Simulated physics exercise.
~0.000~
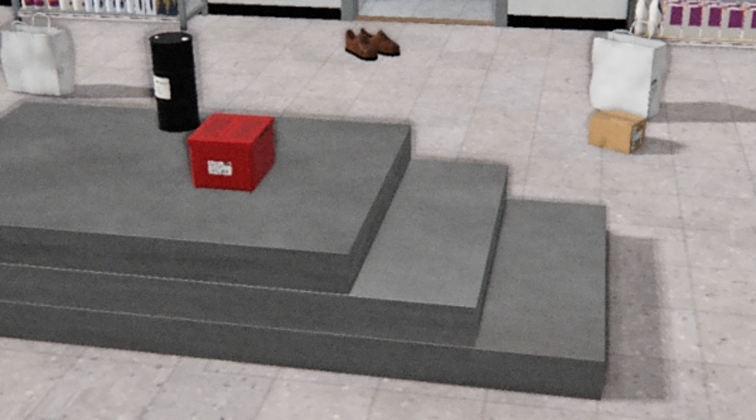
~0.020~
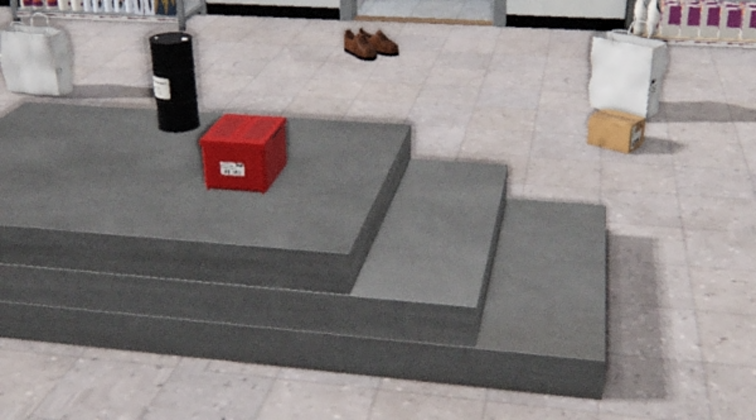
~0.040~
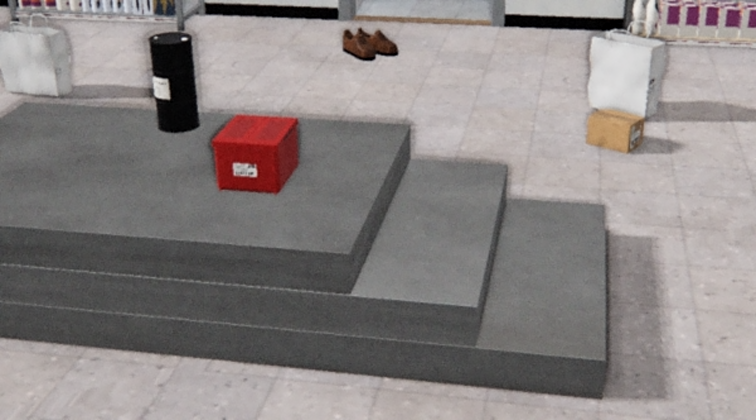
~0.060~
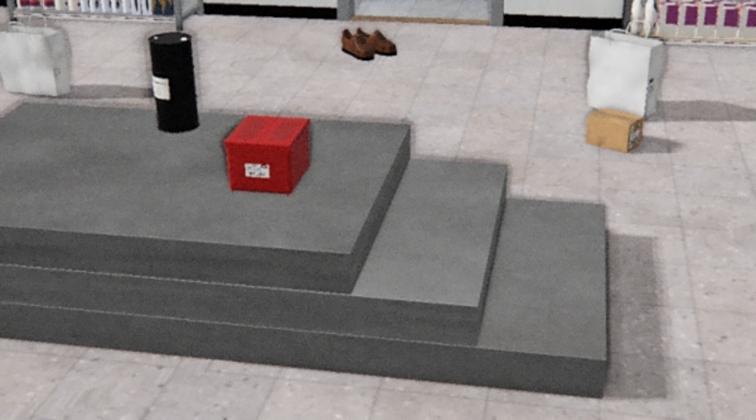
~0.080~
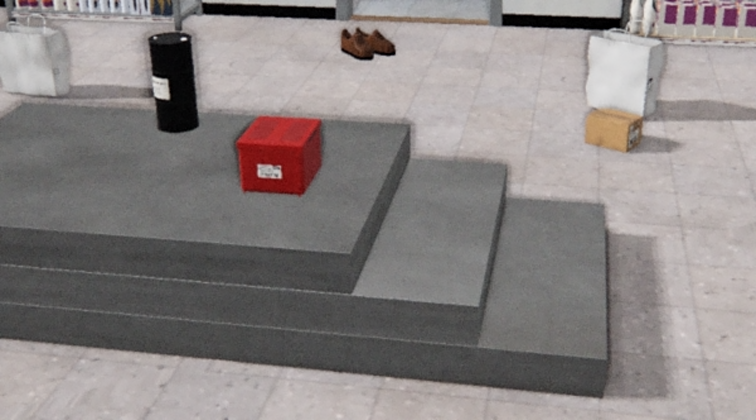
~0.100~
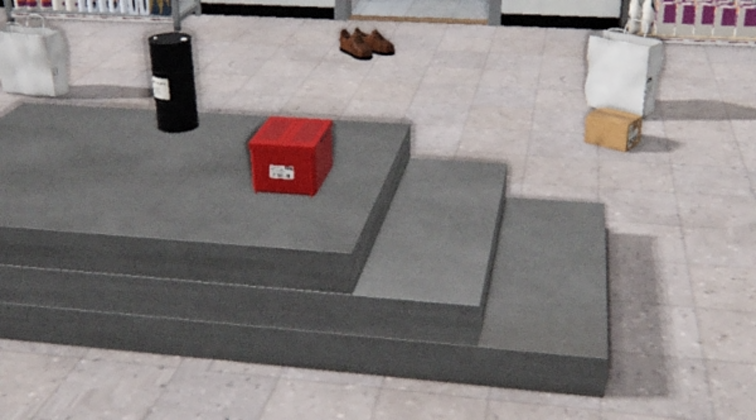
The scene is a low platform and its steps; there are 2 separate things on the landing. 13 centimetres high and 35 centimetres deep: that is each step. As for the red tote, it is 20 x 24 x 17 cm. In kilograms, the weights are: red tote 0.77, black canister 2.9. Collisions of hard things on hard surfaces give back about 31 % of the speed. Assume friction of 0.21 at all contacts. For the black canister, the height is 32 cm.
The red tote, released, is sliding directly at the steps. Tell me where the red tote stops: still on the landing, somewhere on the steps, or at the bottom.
That one drops to ground level.
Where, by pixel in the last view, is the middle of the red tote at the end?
About (689, 299).
By 0.40 s, 17 cm past the top edge and 4 cm lower; red tote near (438, 177).
By 0.70 s, 47 cm past the top edge and 21 cm lower; red tote near (534, 234).
By 1.10 s, 78 cm past the top edge and 27 cm lower; red tote near (634, 259).
When it is over (1.9 s), 95 cm past the top edge and 39 cm lower; black canister within 12 cm of the start. End places, in pixels of the last picture, red tote near (689, 299).
